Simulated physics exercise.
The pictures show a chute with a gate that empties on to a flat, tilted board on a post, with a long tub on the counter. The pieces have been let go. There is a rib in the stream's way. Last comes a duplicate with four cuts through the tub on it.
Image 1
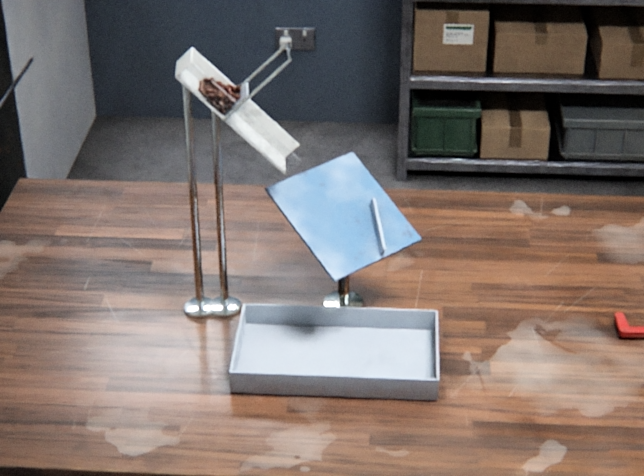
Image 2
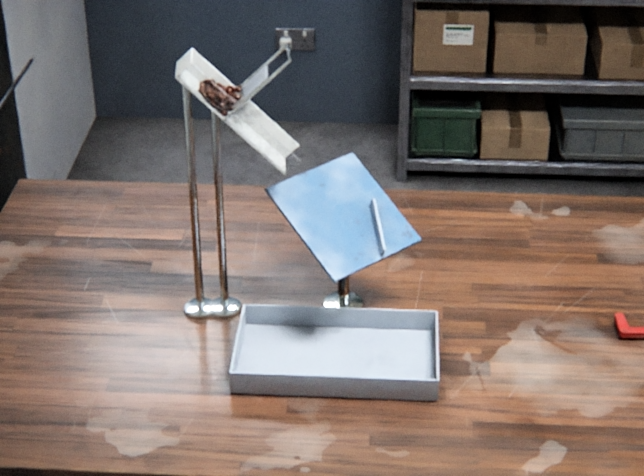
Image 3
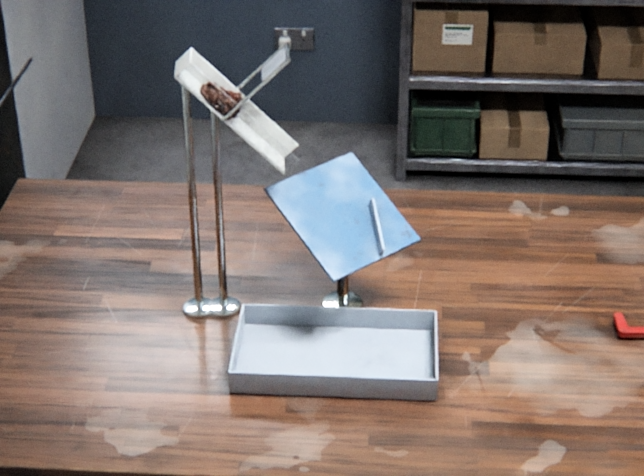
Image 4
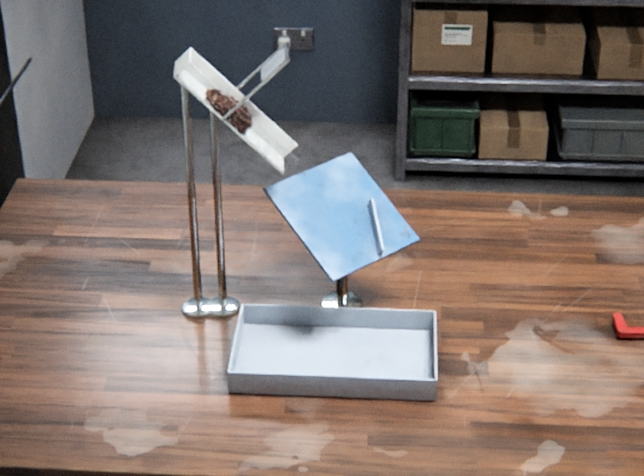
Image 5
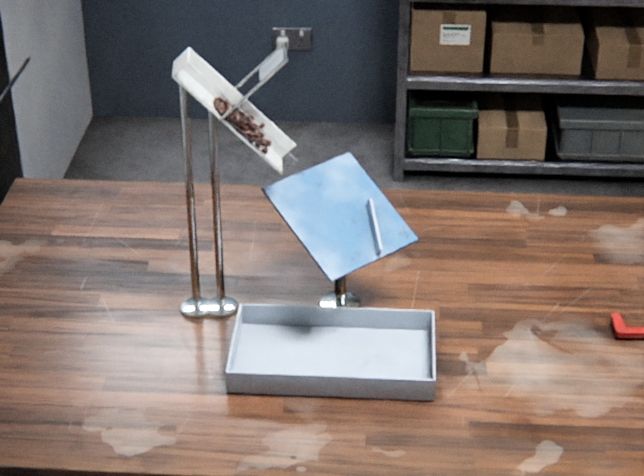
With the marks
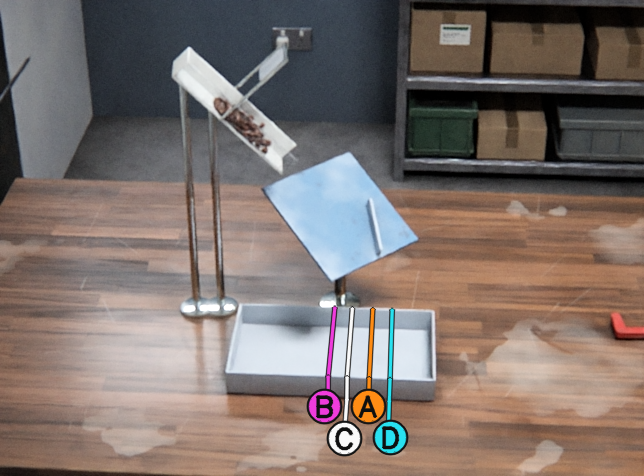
A wooden workbench holding a tilted blue board and an empty grey tray, with small brown pieces sliding down a raised white chute.
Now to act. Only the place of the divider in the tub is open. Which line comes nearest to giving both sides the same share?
Use line D.
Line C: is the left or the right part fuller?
The right side.
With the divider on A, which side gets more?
Right.
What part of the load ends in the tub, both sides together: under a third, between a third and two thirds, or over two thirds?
About that: Over two thirds.
On the marked copy, line A crosses the front rim at (369, 377); line B crosses the front rim at (328, 376); line C crosses the front rim at (347, 376); line D crosses the front rim at (390, 378).
If A is chosen, of what is caught, none on the left of the divider, all on the right.
If B is chosen, of what is caught, none on the left of the divider, all on the right.
If C is chosen, of what is caught, none on the left of the divider, all on the right.
If D is chosen, of what is caught, about two thirds on the left of the divider, about a third on the right.
